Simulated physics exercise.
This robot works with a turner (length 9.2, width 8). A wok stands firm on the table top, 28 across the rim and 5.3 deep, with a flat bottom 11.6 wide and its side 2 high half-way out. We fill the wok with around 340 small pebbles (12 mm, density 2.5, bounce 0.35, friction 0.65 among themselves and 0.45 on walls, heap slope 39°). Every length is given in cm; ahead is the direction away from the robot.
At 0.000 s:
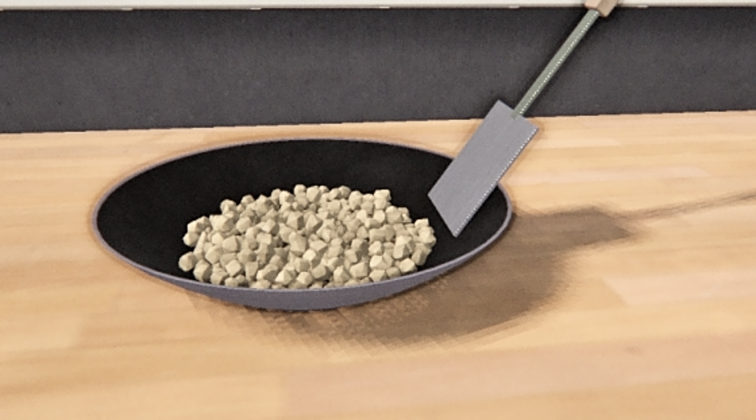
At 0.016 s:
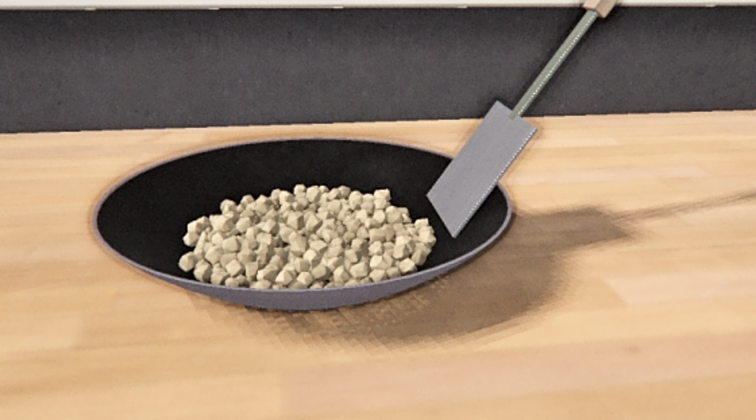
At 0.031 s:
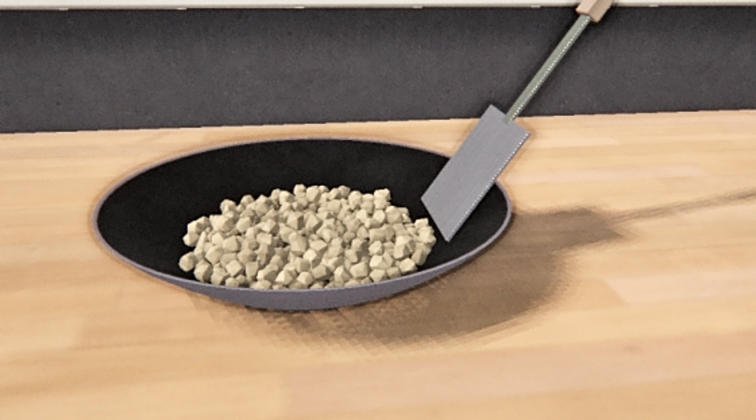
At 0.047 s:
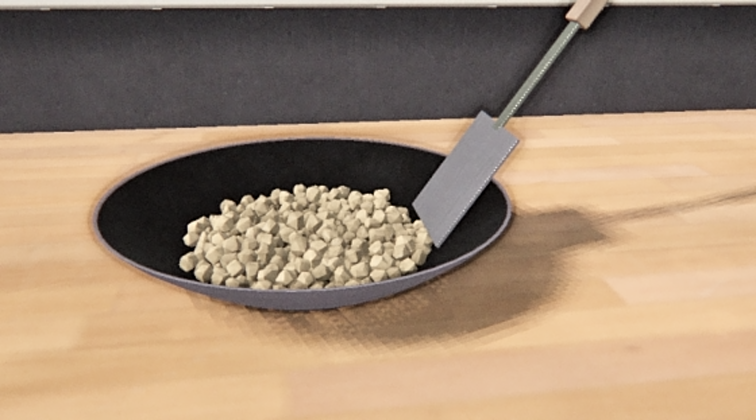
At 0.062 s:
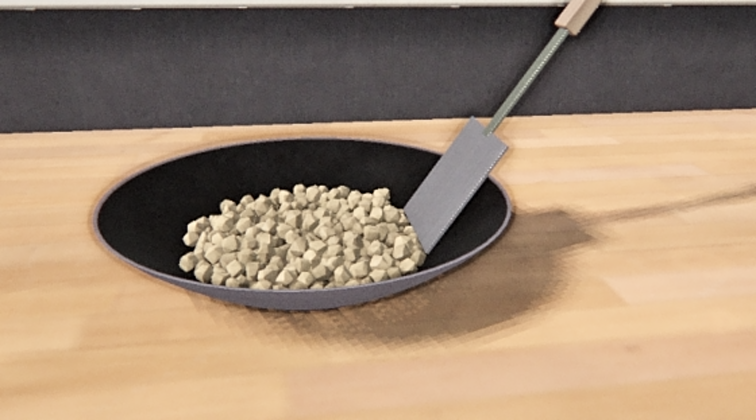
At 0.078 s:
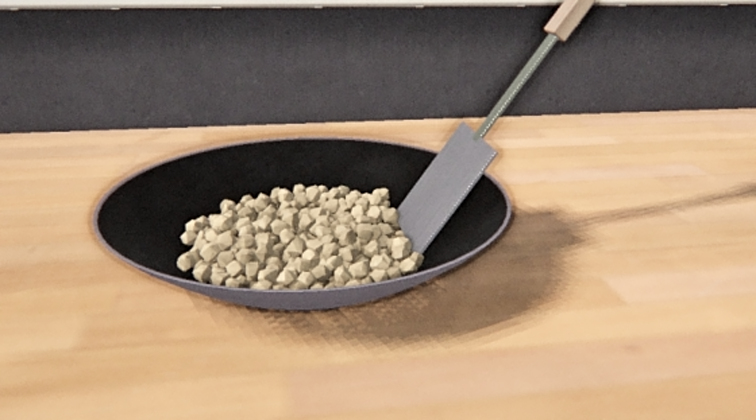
A black wok with a grey rim, holding a heap of small beige pebbles, sits on a pale wooden table top before a dark grey backdrop, seen from slightly above. A flat grey turner on a thin greenish shaft slants into its right side, casting a shadow rightward. The turner slides down and left against the pebbles, nudging those at the heap's right edge slightly, while the wok and camera stay still.
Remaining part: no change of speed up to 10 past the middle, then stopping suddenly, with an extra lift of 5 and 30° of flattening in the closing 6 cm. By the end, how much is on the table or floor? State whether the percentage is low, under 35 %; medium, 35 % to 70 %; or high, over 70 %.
The percentage is low.
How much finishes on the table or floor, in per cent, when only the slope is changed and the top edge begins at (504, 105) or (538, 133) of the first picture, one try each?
About 20% and 15%.
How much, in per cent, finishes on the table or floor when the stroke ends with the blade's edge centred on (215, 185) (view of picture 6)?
My guess is roughly 0 percent.
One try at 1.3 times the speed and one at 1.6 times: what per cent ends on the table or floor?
I'd say near 30 and then near 35 per cent.
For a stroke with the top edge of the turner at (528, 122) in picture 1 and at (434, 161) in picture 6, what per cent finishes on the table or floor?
Around 40 per cent finishes there.
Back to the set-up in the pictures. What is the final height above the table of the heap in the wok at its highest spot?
Height at the end: Around 6.0 cm.
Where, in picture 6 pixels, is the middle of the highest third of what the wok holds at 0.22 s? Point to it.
I'd put it close to (197, 228) in the last picture.
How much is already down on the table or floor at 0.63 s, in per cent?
Around 25 %.
After 0.22 s, sloping 55°, highest piece 12 above the table; 342 in the wok, 1 on the blade or in flight.
After 0.36 s, sloping 46°, highest piece 11 above the table; 321 in the wok, 2 on the table or floor, 20 on the blade or in flight.
After 0.63 s, sloping 25°, highest piece 6 above the table; 262 in the wok, 79 on the table or floor, 2 on the blade or in flight.
After 1.68 s, sloping 25°, highest piece 6 above the table; 262 in the wok, 81 on the table or floor.
At rest, 262 in the wok, 81 on the table or floor. That is 24 % on the table or floor.
